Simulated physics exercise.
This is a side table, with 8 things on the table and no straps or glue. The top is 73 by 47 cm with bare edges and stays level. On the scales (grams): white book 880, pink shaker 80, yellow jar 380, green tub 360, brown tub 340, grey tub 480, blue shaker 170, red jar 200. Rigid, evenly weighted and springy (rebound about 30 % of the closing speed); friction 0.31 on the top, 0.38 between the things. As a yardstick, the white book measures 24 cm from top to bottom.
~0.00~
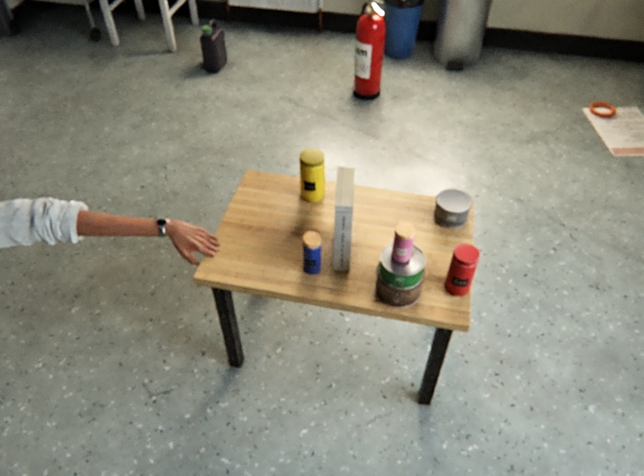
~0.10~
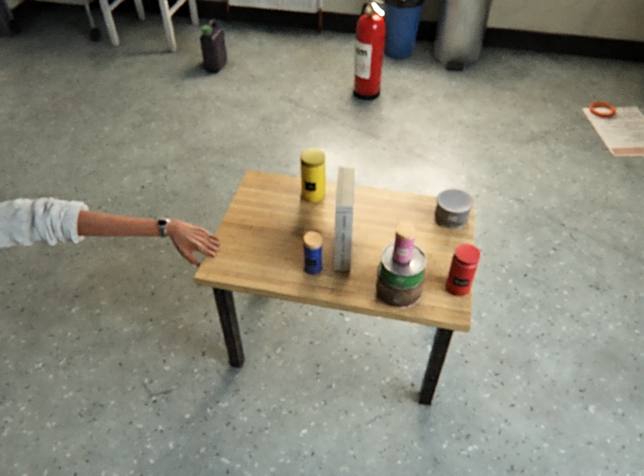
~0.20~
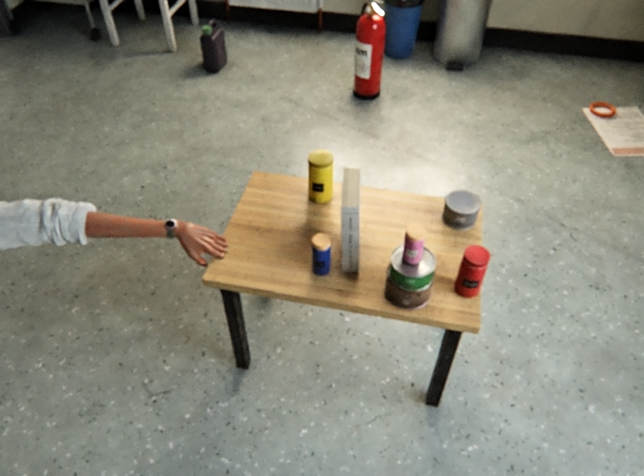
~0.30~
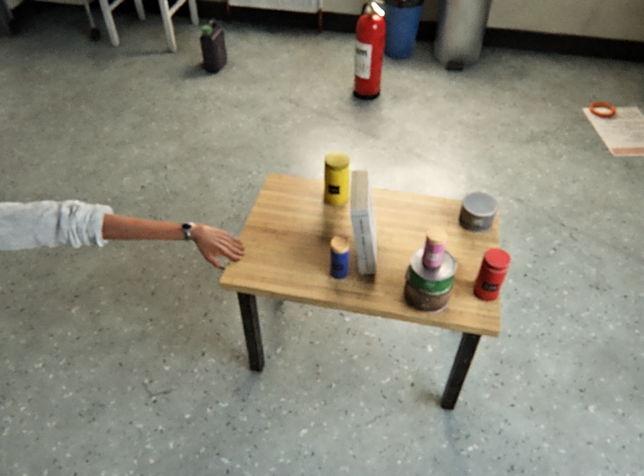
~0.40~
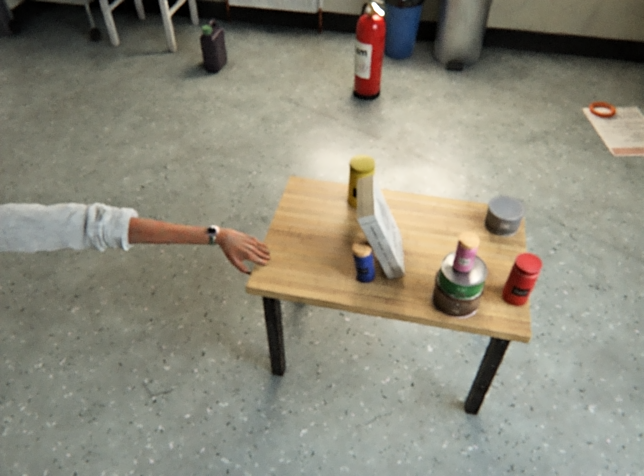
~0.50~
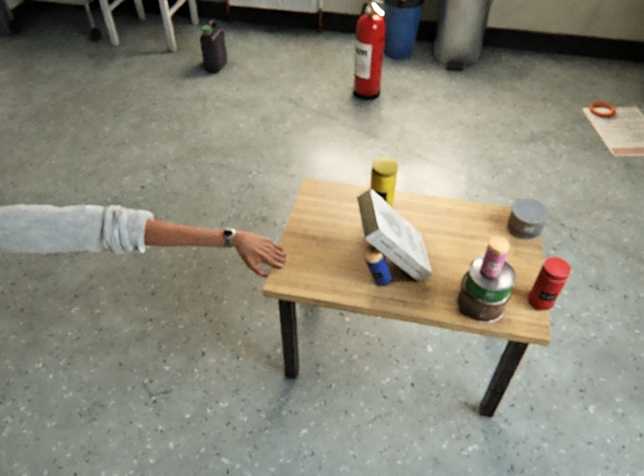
A hand at the left edge pushes a small wooden side table to the right across a speckled grey floor, seen from above by a still camera. On it stand a yellow jar, an upright white book, a blue shaker, a grey tub, a red jar, and a pink shaker atop stacked green and brown tubs. As the table moves, the book tilts leftward over the blue shaker, which also leans.
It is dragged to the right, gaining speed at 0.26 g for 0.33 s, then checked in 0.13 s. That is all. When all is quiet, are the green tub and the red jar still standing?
The green tub is still upright, the red jar falls over.
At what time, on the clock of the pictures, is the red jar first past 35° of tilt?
Near 0.7 s.
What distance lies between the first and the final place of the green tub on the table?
Some 6 cm.
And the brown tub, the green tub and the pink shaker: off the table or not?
The brown tub ends on the table; the green tub is still on the table; the pink shaker ends on the table.
After 0.60 s, table shifted 19 cm; red jar now off the table; green tub slid 6 cm near (505, 282); white book leaning 66°.
After 0.70 s, table shifted 19 cm; green tub slid 6 cm near (508, 283); blue shaker on its side; white book on its side.
By the end (1.3 s), off the table and tipped over, red jar; tipped over on the table, white book and blue shaker; not toppled but over 5 cm from the start, pink shaker, yellow jar, green tub, brown tub and grey tub. Seen from the same camera at the end, green tub near (508, 283).
